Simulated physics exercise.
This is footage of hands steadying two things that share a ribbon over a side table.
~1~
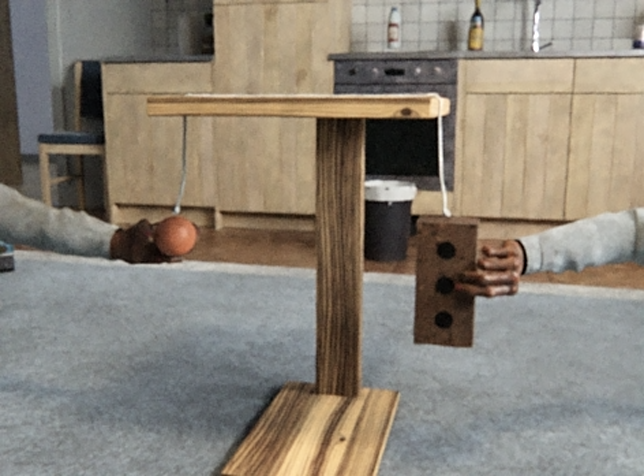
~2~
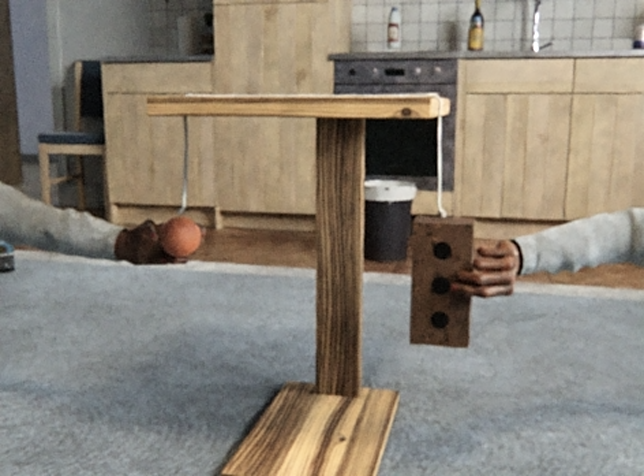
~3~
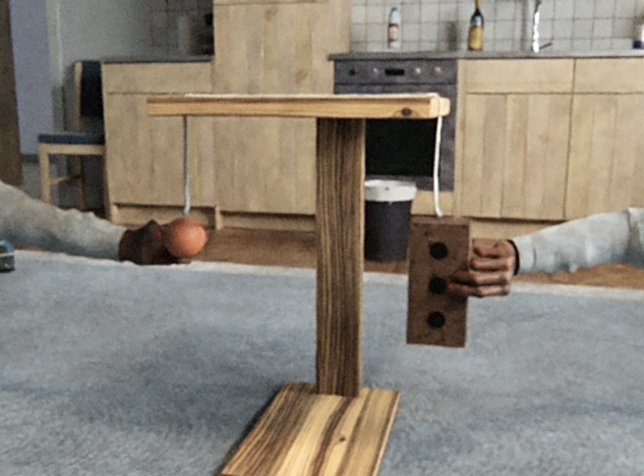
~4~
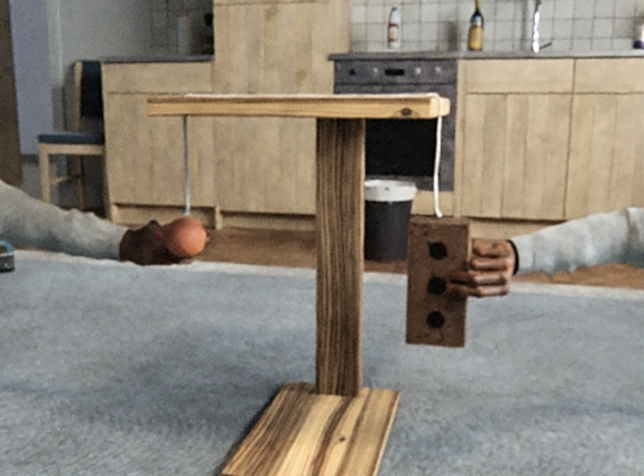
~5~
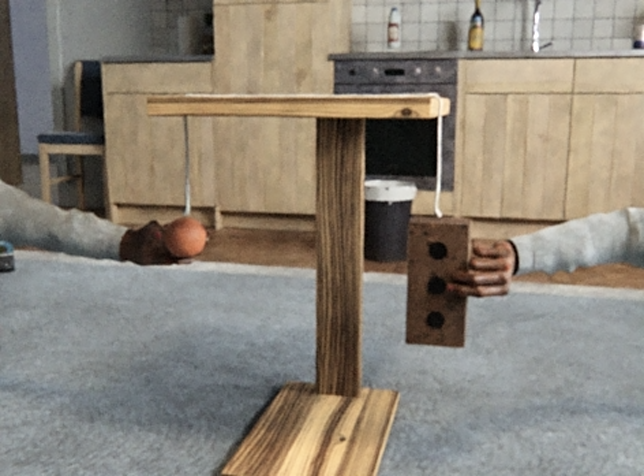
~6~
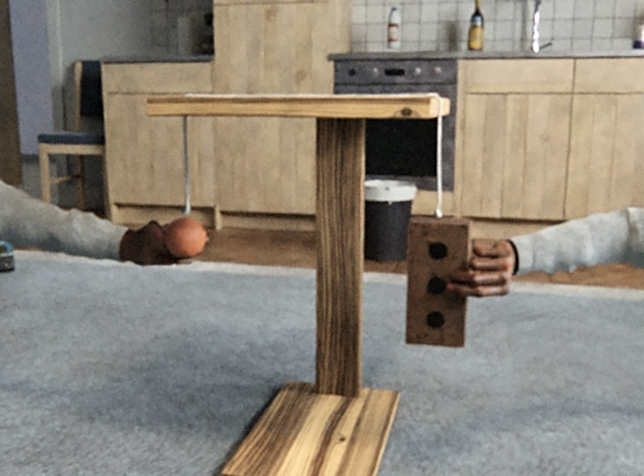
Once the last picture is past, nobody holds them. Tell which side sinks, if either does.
The right side sinks.
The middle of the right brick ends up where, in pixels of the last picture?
Resting spot: Close to (412, 421).
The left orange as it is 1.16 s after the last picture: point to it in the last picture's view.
Its middle sits at pixel (381, 72) by then.
Then, 0.56 s later than the last view, left orange pulled up onto the top near (199, 38); right brick down on the floor near (428, 412).
Then, 1.16 s later than the last view, left orange pulled up onto the top near (381, 72); right brick down on the floor near (410, 418).
Finally, left orange where it was near (489, 239); right brick down on the floor near (412, 422). The ribbon slides rightwards.
